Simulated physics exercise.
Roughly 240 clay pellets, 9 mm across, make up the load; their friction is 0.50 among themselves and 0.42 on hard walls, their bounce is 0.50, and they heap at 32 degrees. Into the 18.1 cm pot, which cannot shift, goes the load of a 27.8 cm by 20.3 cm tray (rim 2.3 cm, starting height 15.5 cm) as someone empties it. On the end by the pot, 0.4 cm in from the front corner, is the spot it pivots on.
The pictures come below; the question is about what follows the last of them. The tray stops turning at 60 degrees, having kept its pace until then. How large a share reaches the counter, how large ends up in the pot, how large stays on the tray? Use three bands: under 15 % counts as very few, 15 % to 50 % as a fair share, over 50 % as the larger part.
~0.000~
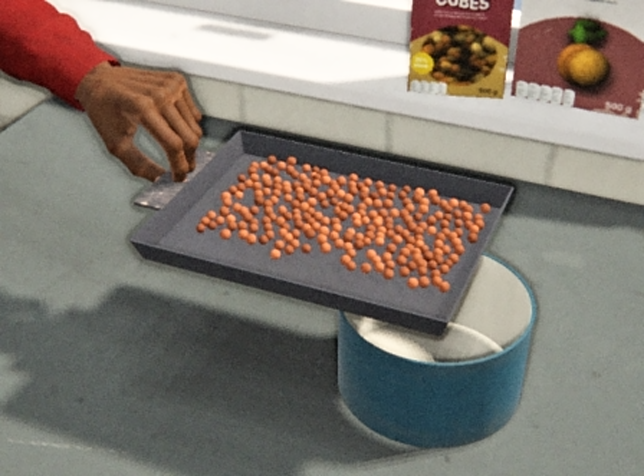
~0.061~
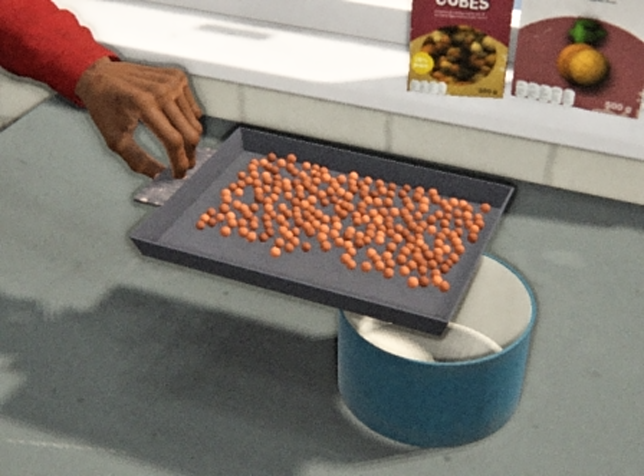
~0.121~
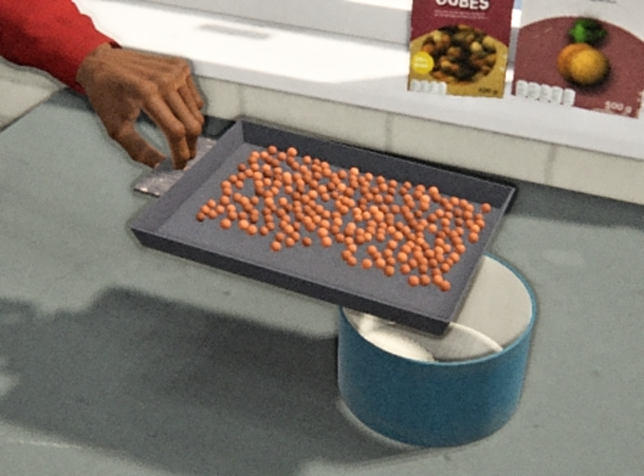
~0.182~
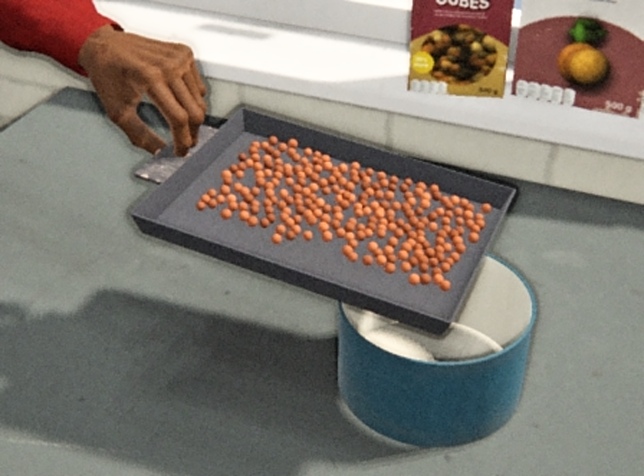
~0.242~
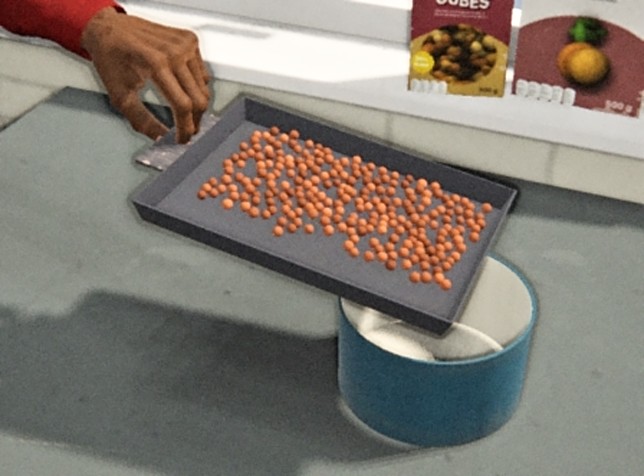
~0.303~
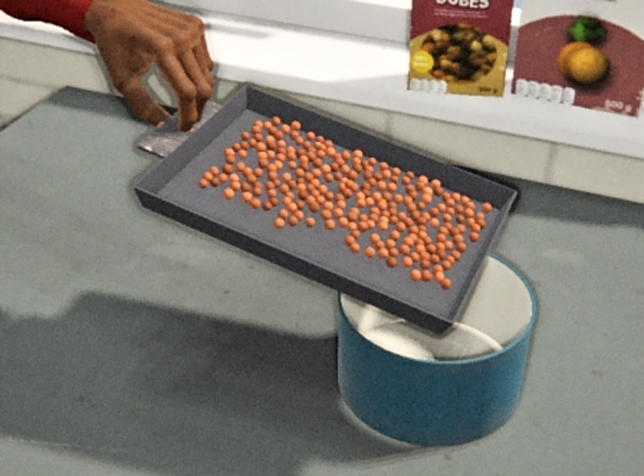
Counter: Very few; pot: Very few; left on the tray: The larger part.
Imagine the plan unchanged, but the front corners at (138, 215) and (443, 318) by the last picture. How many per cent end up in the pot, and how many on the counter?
Pot 0 % / counter 5 %.
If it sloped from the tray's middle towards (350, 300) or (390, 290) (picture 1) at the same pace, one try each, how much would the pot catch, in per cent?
I'd put it at about 0 per cent for the first tilt and about 0 per cent for the second.
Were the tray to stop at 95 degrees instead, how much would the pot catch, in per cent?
In that case some 55 per cent.
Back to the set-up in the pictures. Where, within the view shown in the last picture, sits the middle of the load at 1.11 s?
At that moment the load's centre is around (447, 206).
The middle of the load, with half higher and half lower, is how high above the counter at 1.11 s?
About 20 centimetres.
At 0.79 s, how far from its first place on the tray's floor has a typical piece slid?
By then it sits near 7 cm from where it began.
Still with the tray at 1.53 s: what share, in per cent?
About 100%.
After 0.79 s, tilt 35 degrees; the tray holds 100 %, the pot 0 %.
Then, at 1.11 s, tilt 50 degrees; the tray holds 100 %, the pot 0 %.
After 1.53 s, tilt 60 degrees; the tray holds 100 %, the pot 0 %.
In the end, at 1.8 s, counter 0 %, pot 0 %, tray 100 %.
